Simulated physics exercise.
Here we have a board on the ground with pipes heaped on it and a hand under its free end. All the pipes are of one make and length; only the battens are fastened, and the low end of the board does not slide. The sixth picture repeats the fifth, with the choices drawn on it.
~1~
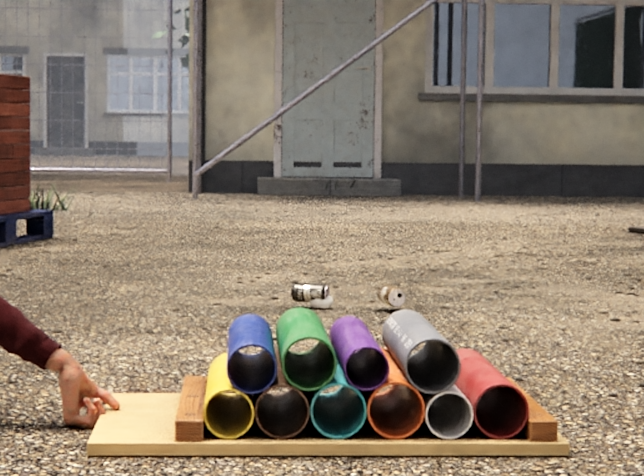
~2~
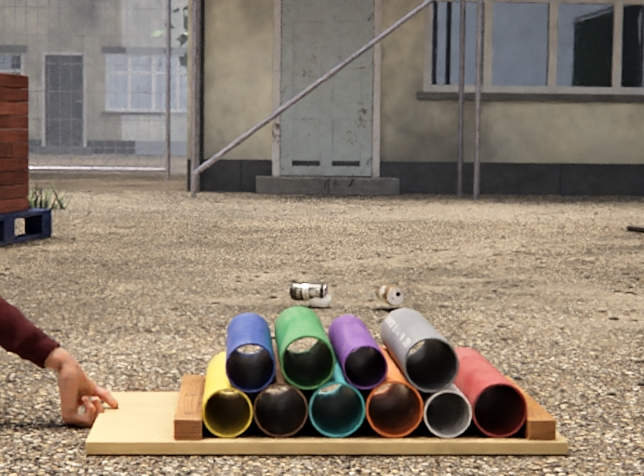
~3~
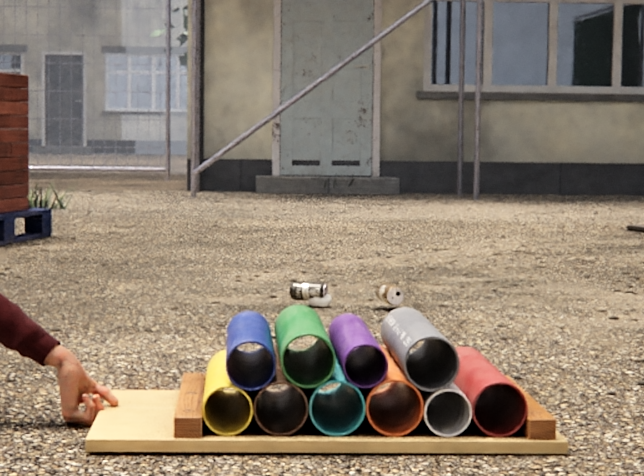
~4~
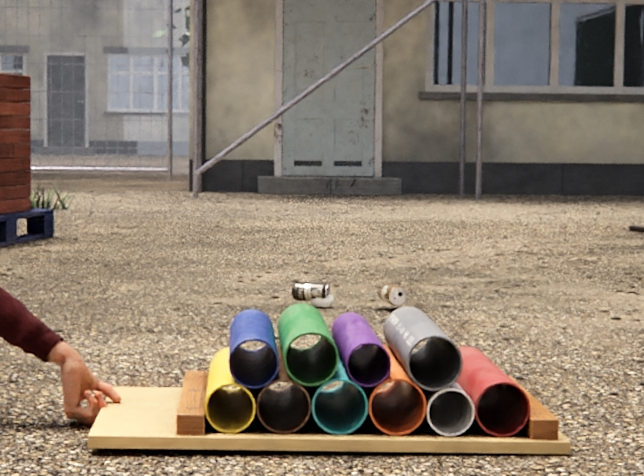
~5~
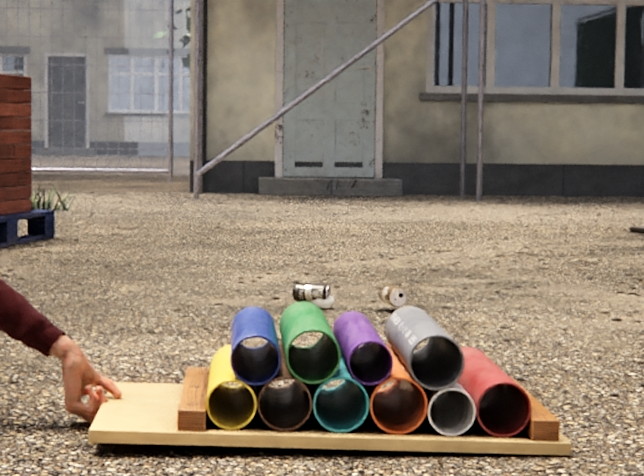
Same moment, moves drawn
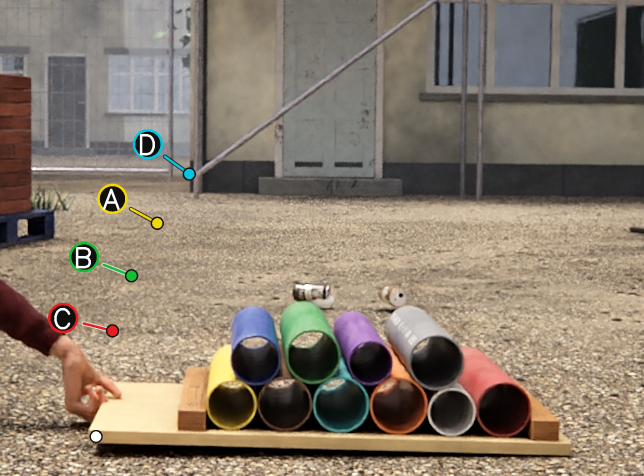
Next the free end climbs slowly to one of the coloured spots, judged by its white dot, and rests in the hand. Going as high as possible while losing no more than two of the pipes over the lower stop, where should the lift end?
No higher than A.
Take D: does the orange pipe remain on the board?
Yes.
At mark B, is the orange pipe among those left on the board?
Yes.
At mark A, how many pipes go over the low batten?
At A the number is one.
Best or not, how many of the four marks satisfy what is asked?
The number is three.
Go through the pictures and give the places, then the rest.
Red pipe (501, 411); green pipe (310, 363); grey pipe (433, 366), in the first frame.
Grey pipe (432, 365); blue pipe (250, 367), in the second frame.
Board (321, 410); yellow pipe (228, 410); brown pipe (281, 409); grey pipe (431, 364), in the third frame.
Board (323, 408); yellow pipe (231, 408); brown pipe (284, 406), in the fourth frame.
Board (325, 406); yellow pipe (232, 405); brown pipe (285, 404), in the fifth frame.
On the marked copy, A at (157, 223); B at (132, 276); C at (113, 331); D at (189, 174); the white dot at (96, 437).
Taking A. A third of the way, board at 17°.
Two thirds of the way, board at 28°.
When it is over, board at 28°, one over the low batten (grey).
As for the rest, B one over the low batten (grey); C none over the low batten; D four over the low batten (green, grey, blue, purple).
